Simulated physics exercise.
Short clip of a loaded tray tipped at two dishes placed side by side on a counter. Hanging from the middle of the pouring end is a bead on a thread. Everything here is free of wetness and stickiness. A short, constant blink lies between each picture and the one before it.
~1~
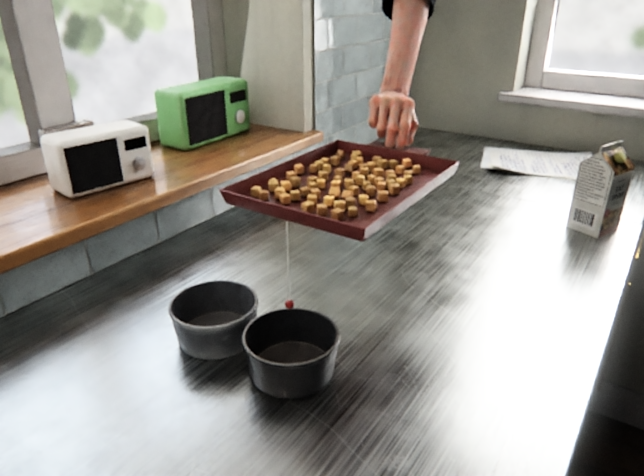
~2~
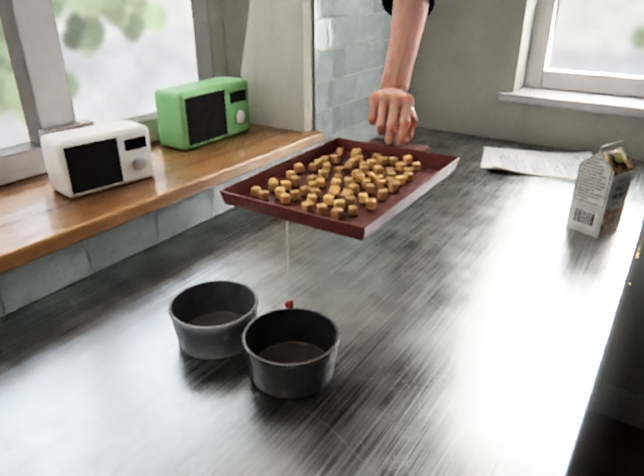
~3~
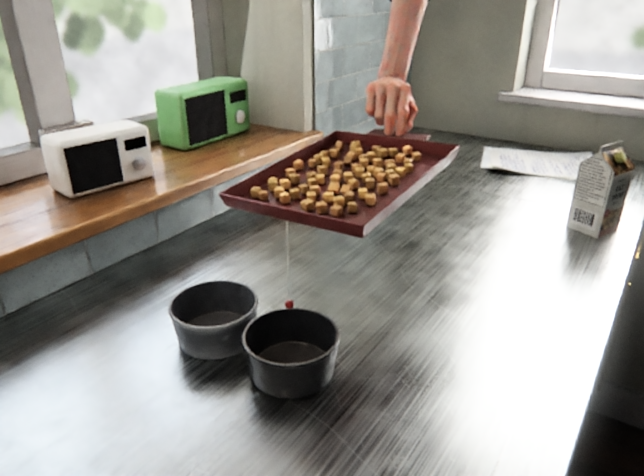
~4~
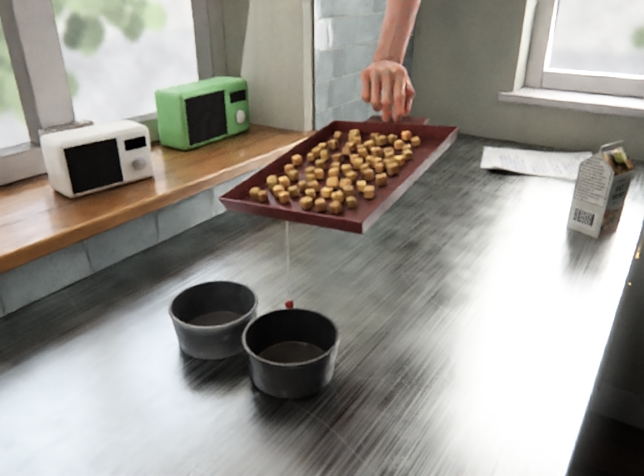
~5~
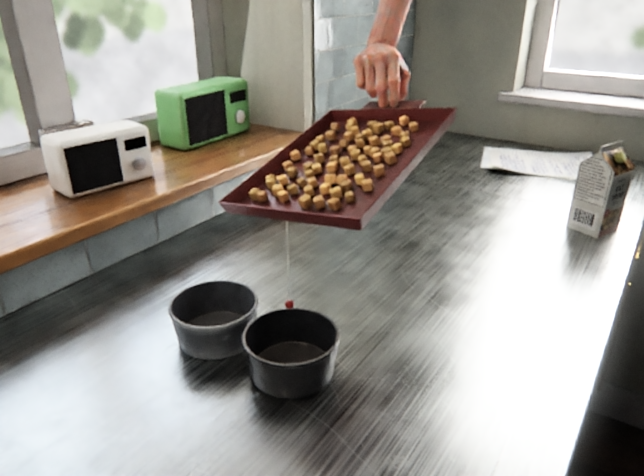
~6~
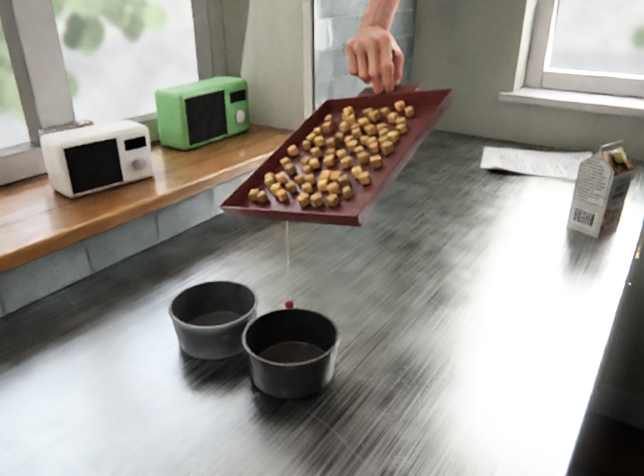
Hand gradually raising the far end of a dark red tray of small wooden cubes above two dark dishes on a counter.
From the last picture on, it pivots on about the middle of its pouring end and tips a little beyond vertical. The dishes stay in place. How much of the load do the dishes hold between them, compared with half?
Between them the dishes hold more than half of the load.
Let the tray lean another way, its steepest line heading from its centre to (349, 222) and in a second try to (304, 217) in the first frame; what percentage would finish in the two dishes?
About 20 and 50 per cent.
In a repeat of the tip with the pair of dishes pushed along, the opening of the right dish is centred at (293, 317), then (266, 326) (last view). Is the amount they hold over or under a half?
Result, first setup: The bulk; second setup: The bulk.
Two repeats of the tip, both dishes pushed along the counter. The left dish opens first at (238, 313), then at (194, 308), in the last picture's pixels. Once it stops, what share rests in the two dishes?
About 50 and 50 per cent.
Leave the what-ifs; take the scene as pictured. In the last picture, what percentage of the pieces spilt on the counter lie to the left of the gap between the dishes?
I reckon around 70 per cent.
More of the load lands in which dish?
The fuller one is the one on the left.
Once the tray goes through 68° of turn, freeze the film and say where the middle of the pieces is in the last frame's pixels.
Check around (266, 182) in the last picture.
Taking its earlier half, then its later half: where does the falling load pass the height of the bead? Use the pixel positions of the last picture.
Close to (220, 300), then close to (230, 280).
Soon after the last picture, tray tipped steeply; nearly all on the tray; a stray few in the air.
A little later, tray tipped past a quarter turn; nearly all on the tray; a small part in the left dish; a stray few in the air.
Later still, tray tipped past a quarter turn; a small part in the right dish; about two thirds in the left dish; about a third outside both.
At rest, tray tipped past a quarter turn; a small part in the right dish; about two thirds in the left dish; about a third outside both.
